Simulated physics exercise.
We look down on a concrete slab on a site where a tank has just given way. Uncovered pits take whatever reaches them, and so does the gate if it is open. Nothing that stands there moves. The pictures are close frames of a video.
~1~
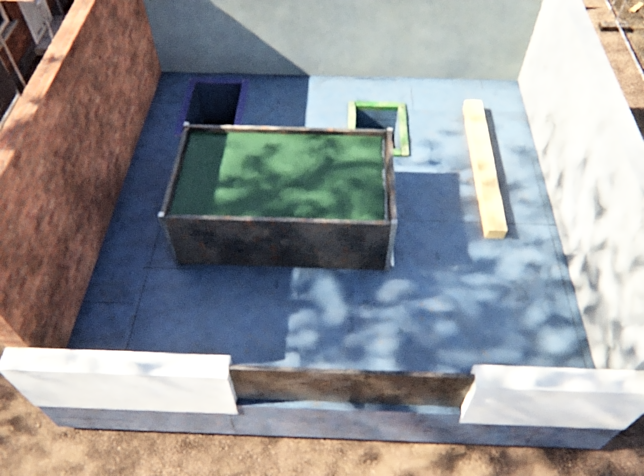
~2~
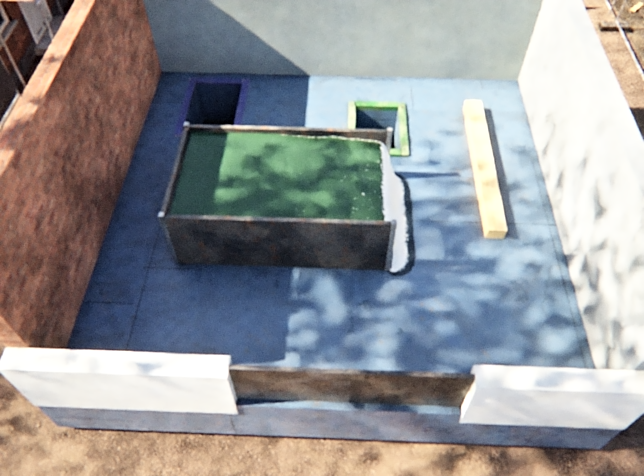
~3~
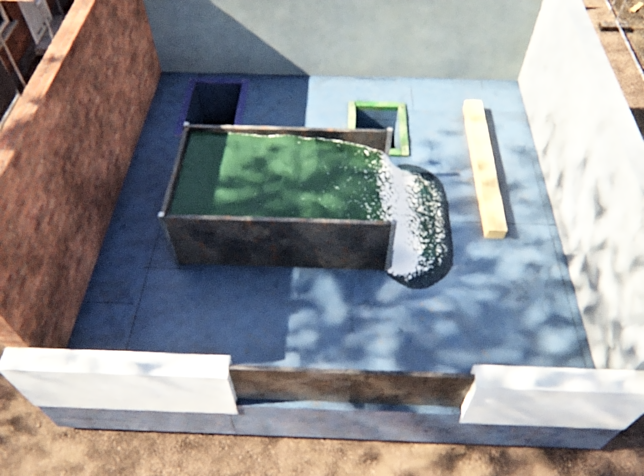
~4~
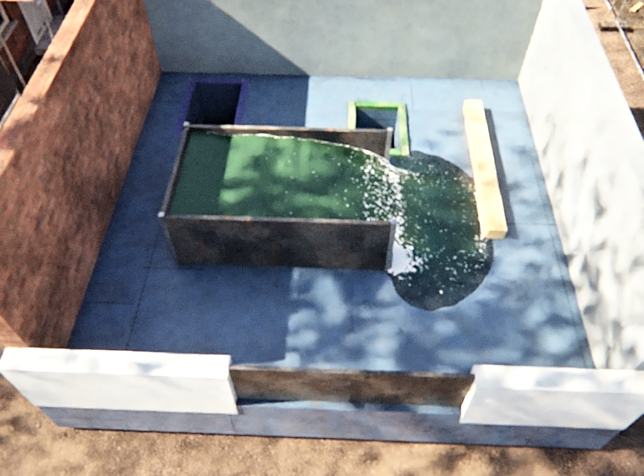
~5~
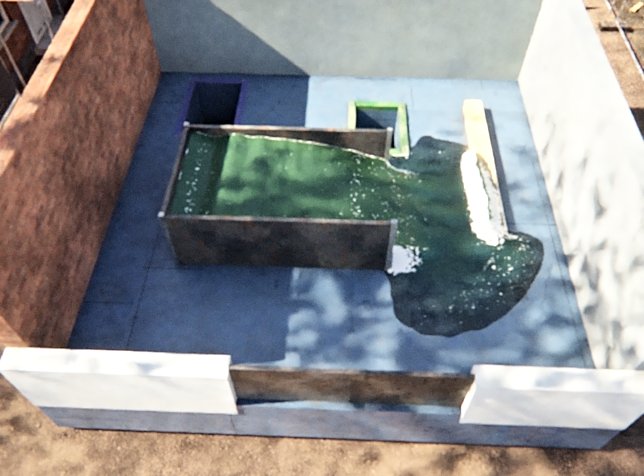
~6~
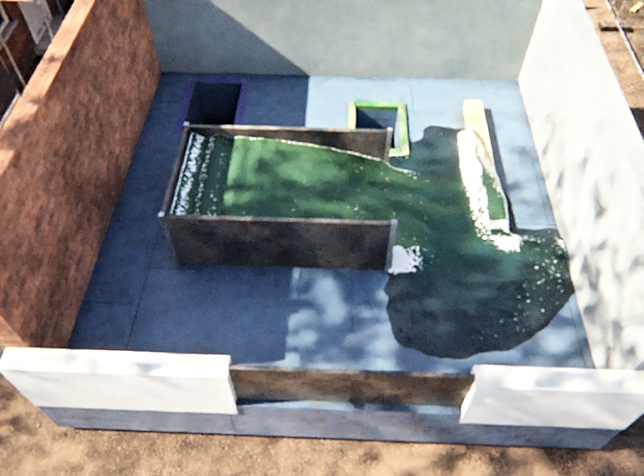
Green water burst out of the right end of a dark tank, spread across the blue floor, splashed white against a yellow beam, and flowed around its near end toward the right wall.
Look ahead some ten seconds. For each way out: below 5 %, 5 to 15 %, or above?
In the end: The gate takes under 5 %; the blue pit takes over 15 %; the green pit takes between 5 and 15 %.
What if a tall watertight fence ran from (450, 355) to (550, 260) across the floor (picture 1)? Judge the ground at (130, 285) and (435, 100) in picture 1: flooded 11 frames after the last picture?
As listed: Free of water, awash.
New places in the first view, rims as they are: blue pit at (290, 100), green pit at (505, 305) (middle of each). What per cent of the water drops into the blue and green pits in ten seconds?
Roughly, in per cent: Blue 25, green 30.
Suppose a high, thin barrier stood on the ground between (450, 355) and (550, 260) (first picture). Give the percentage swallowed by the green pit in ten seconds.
Roughly, in per cent: Green 14.
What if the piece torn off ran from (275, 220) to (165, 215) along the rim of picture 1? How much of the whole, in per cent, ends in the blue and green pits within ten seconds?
Per cent: Blue 25, green 2.
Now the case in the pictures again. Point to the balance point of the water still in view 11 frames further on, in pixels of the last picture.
Close to (415, 222).
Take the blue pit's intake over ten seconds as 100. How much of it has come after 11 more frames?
I make it 0 per cent.
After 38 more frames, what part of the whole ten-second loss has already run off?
Near 35 in a hundred.
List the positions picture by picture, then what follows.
In the first frame, still water in the water tank at (283, 175).
In the second frame, the front is at a hidden place, out from the gap at (386, 204).
In the third frame, water pours out at (385, 208) and has run to (422, 174).
In the fourth frame, the front is at (468, 181), out from the gap at (385, 210).
In the fifth frame, water pours out at (385, 211) and has run to (537, 251).
In the sixth frame, water pours out at (385, 211) and has run to (573, 282).
A moment on, water covers 35 % of the floor; the gate 0 %, the blue pit 0 %, the green pit 0 %.
Next, water covers 40 % of the floor; the gate 0 %, the blue pit 0 %, the green pit 0 %.
Then, water covers 70 % of the floor; the gate 0 %, the blue pit 0 %, the green pit 0 %.
Later, water covers 90 % of the floor; the gate 0 %, the blue pit 7 %, the green pit 5 %.
In the end, water covers 95 % of the floor; the gate 0 %, the blue pit 24 %, the green pit 9 %.
